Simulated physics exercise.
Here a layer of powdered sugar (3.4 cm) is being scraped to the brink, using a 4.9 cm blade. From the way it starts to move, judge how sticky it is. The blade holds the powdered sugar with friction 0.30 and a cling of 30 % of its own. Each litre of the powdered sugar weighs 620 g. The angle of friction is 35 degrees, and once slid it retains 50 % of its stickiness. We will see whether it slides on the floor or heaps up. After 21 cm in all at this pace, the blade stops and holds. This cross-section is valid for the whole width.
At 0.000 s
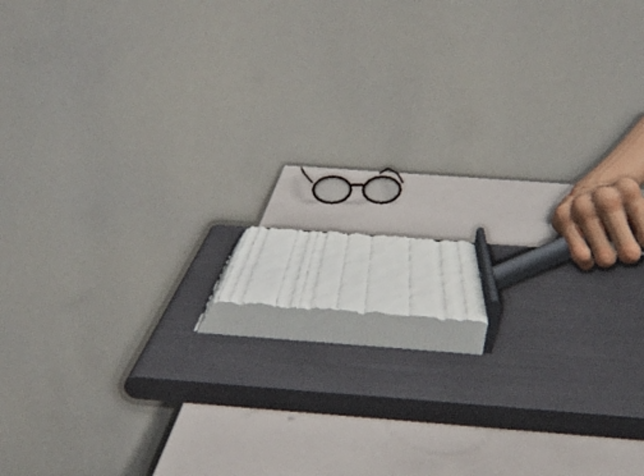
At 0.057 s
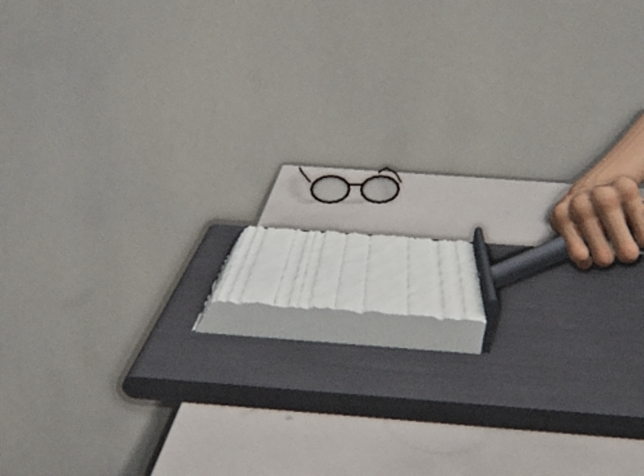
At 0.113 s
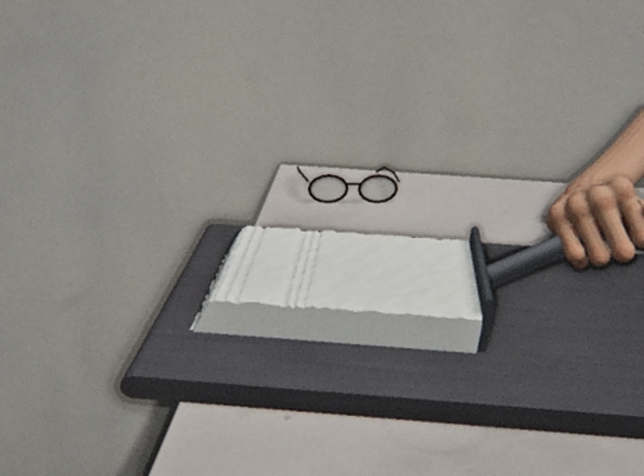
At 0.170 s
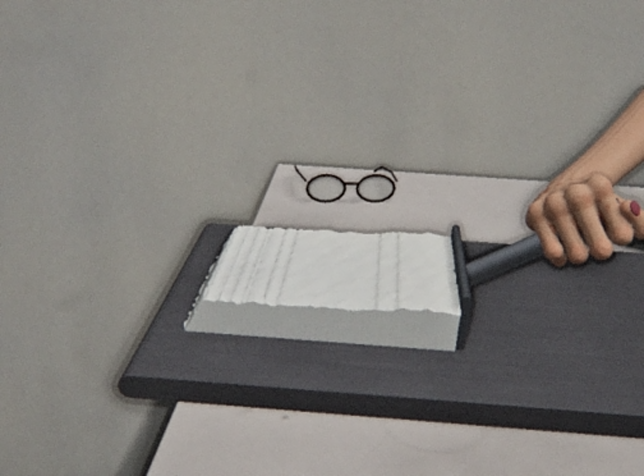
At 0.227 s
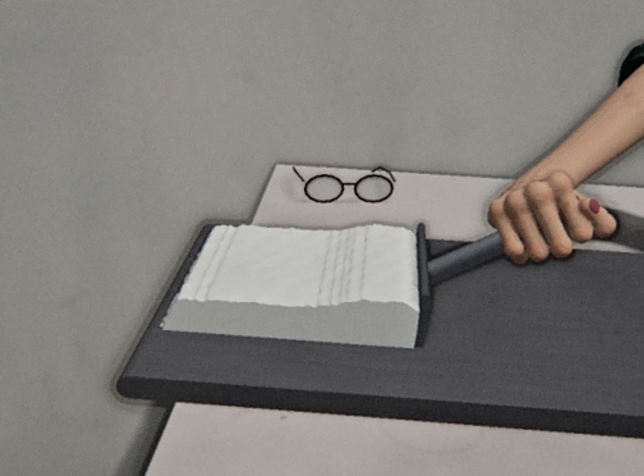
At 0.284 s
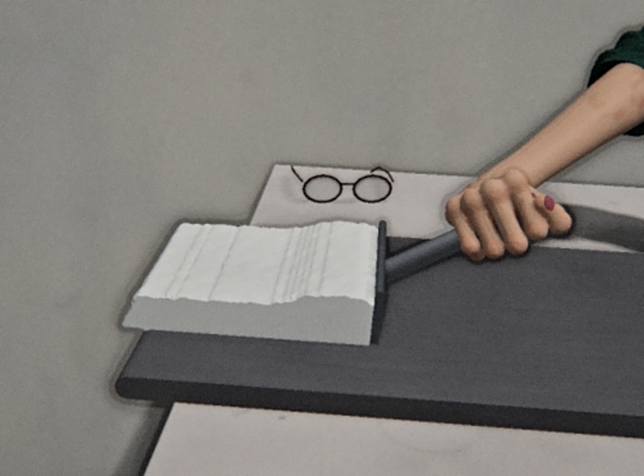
At first, a hand holds a dark blade against a flat white layer of powder on a dark board, with round glasses lying behind, and almost nothing moves. Then the hand pushes the blade left, and the powder slides along, thickening slightly, until its front reaches past the board's left edge.
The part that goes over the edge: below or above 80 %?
So the bit that goes over the edge sits past 80 percent.
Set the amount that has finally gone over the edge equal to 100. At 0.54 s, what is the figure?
I'd say near 40 per cent.
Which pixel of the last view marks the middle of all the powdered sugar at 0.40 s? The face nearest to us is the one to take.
Position: About (170, 321).
After 0.40 s, 2 % has gone over the edge.
After 0.54 s, 44 % has gone over the edge.
After 0.67 s, 78 % has gone over the edge.
After 0.81 s, 98 % has gone over the edge.
After 1.01 s, at the end, 100 % has gone over the edge.
